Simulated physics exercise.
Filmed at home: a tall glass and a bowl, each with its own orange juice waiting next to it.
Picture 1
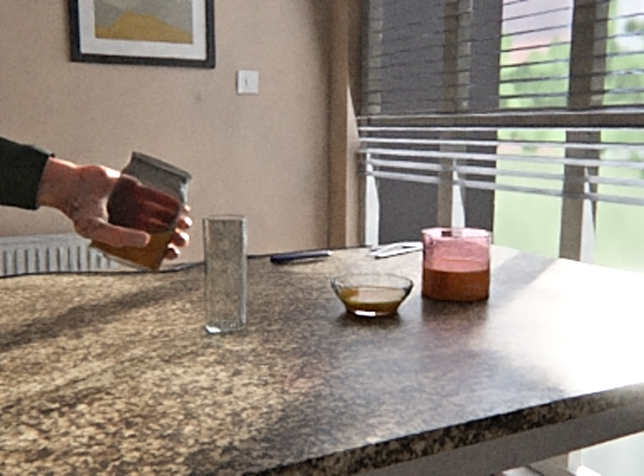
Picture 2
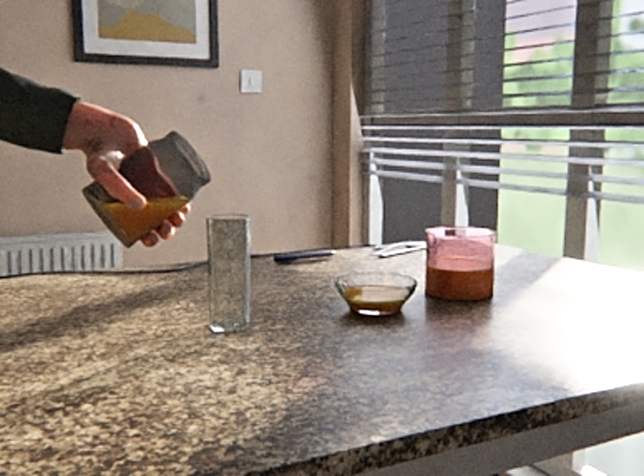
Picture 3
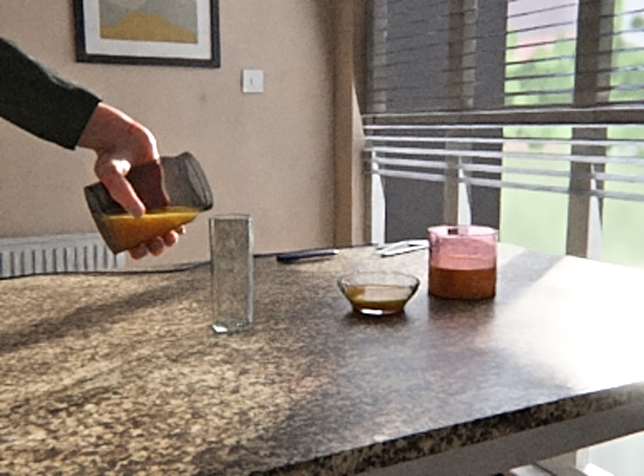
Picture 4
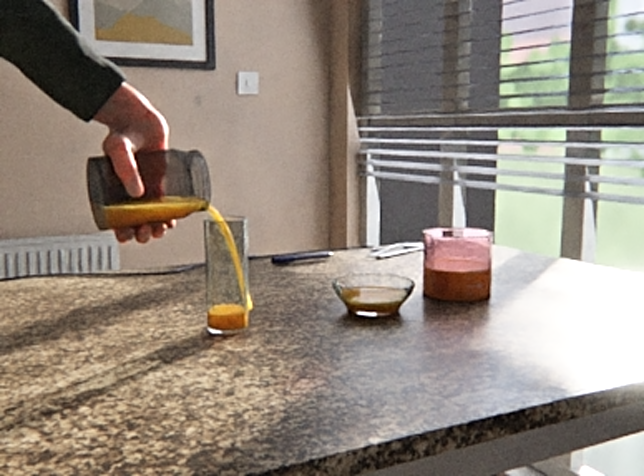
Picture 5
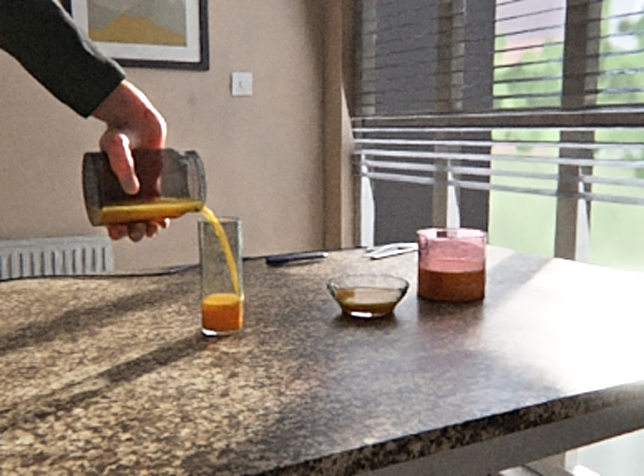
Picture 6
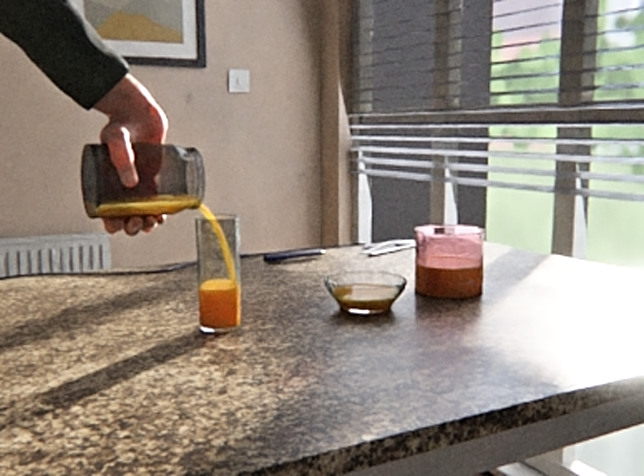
The clip shows a hand tilting a glass jar of orange juice above a speckled countertop, then pouring a stream into a tall glass, where the level rises, while a bowl and a pinkish beaker stand to the right.
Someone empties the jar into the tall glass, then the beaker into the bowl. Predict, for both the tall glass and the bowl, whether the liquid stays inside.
Outcome: The tall glass is going to be big enough for that pour; the bowl is going to be too small for that pour.
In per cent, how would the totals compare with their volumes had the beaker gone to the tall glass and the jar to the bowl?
The first sits near 140 per cent of capacity and the second near 100 per cent.
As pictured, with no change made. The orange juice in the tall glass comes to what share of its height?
I'd put it at some 65 per cent.
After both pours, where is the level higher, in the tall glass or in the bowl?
The higher surface is in the left one.
A moment on, the tall glass is about half full.
Further on, the tall glass is about two thirds full.
When it is over, the tall glass is about two thirds full; the bowl is full to the brim and overflowed.
